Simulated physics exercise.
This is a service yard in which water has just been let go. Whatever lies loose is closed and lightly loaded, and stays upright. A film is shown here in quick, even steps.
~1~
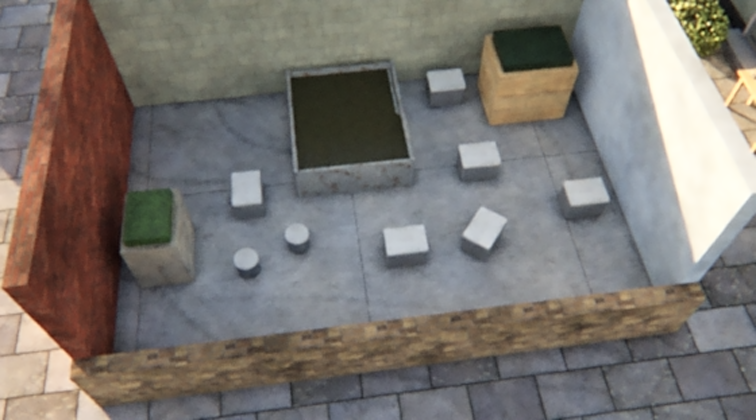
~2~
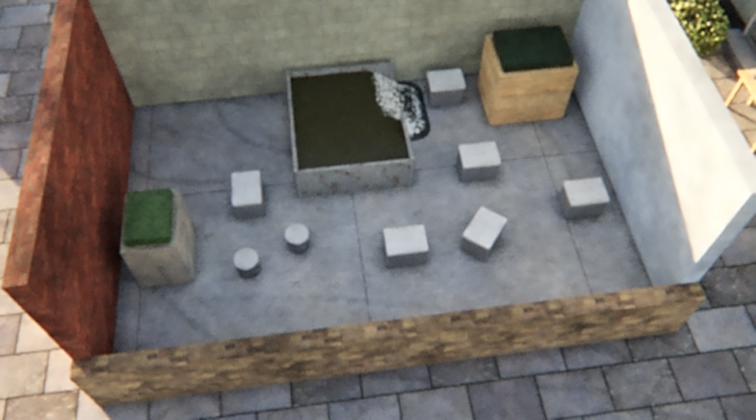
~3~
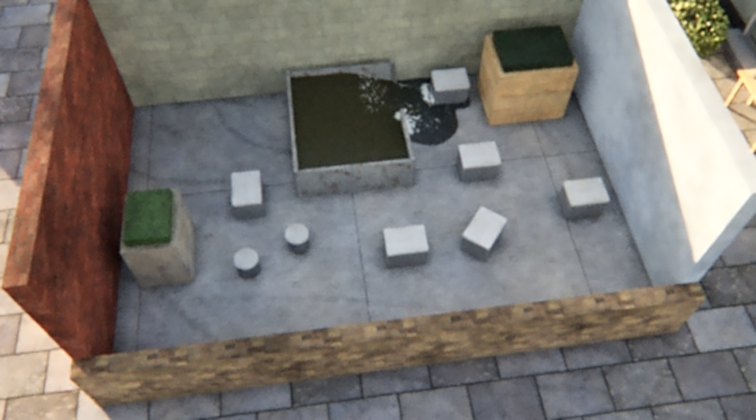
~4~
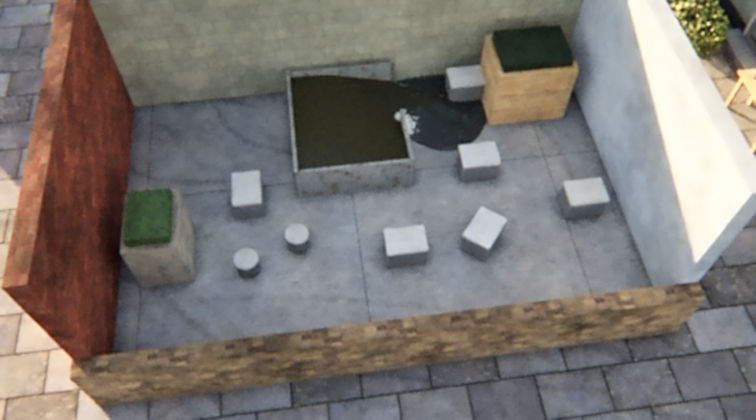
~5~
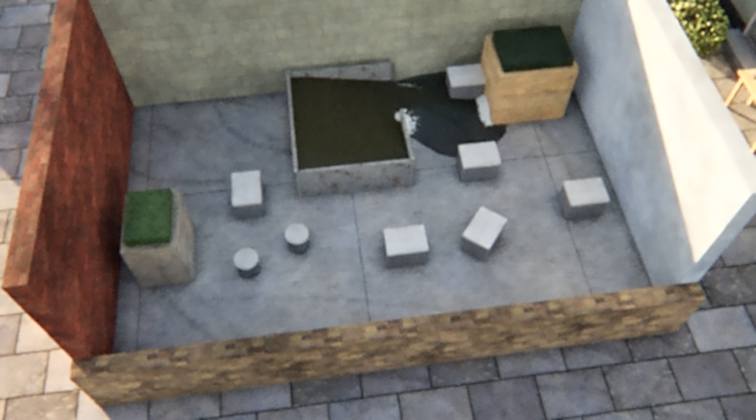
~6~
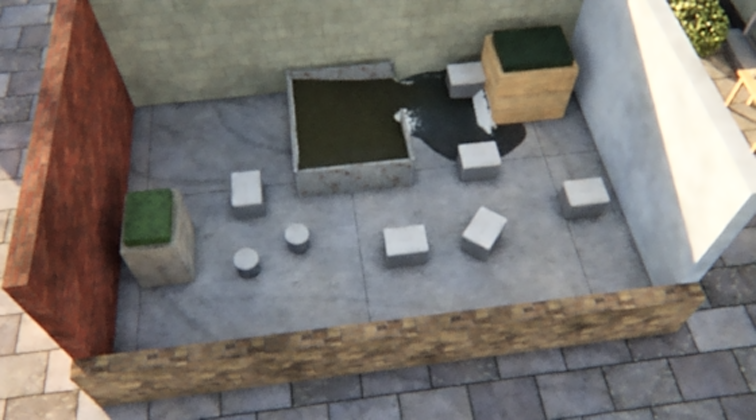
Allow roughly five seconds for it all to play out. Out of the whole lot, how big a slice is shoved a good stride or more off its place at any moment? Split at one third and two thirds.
A slice from one third to two thirds.
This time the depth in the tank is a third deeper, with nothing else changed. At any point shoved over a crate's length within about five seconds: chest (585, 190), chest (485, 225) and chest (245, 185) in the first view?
The first reached the mark, the second reached the mark, the third stopped before it.
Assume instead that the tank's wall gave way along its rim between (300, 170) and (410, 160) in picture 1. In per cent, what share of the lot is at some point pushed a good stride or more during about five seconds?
I'd guess around 50 percent of them.
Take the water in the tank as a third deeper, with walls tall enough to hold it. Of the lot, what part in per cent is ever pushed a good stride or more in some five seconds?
About 60 %.
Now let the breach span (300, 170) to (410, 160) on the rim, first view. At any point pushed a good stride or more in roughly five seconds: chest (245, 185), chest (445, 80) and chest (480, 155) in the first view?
The first: Never got that far; the second: Never got that far; the third: Never got that far.
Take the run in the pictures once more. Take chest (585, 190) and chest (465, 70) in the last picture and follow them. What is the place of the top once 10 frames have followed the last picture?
About (603, 211) and (474, 98).
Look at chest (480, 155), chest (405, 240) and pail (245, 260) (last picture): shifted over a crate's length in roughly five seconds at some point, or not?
In sequence: Covered the distance, covered the distance, fell short.
A moment on, 0 of 8 are well off their spots; 1 afloat.
Next, 2 of 8 are well off their spots; 1 afloat.
Later, 4 of 8 are well off their spots; 3 afloat.
In the end, 5 of 8 are well off their spots, and 5 have been at some point; 4 afloat.
